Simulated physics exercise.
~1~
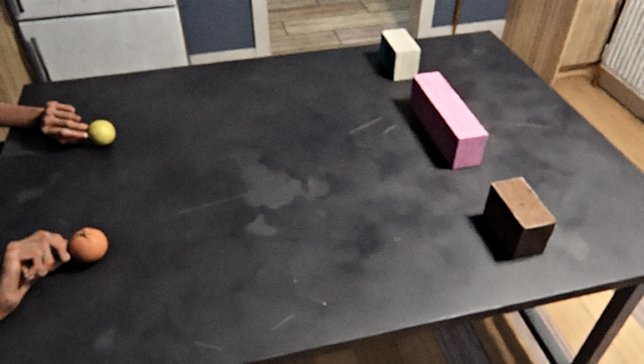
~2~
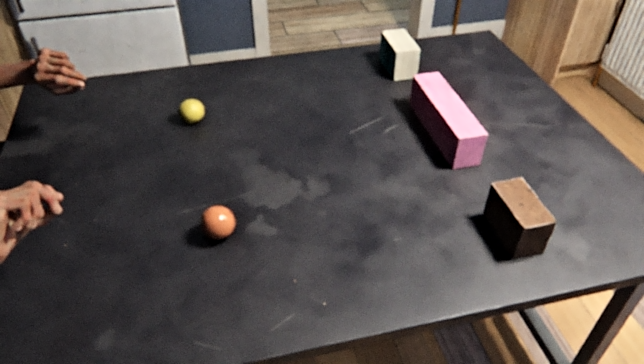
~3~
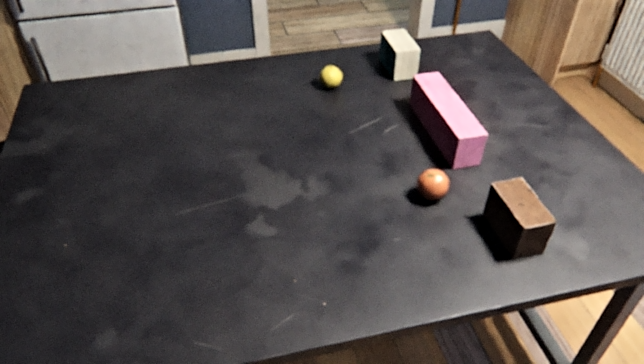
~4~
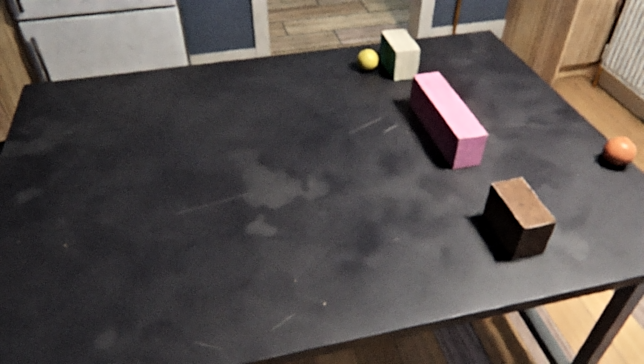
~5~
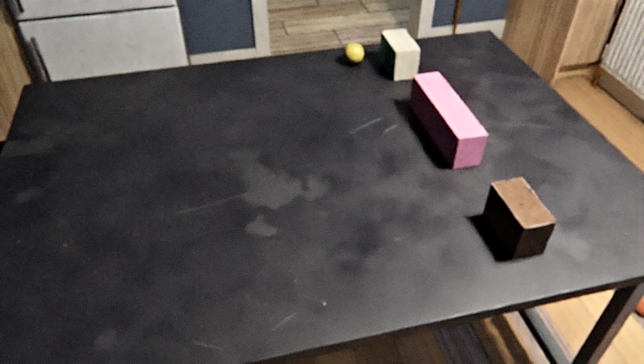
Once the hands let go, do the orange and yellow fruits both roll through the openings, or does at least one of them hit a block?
At least one hits a block. The orange fruit rolls through the gap between the pink and brown blocks, but the yellow one bounces off the pale block.
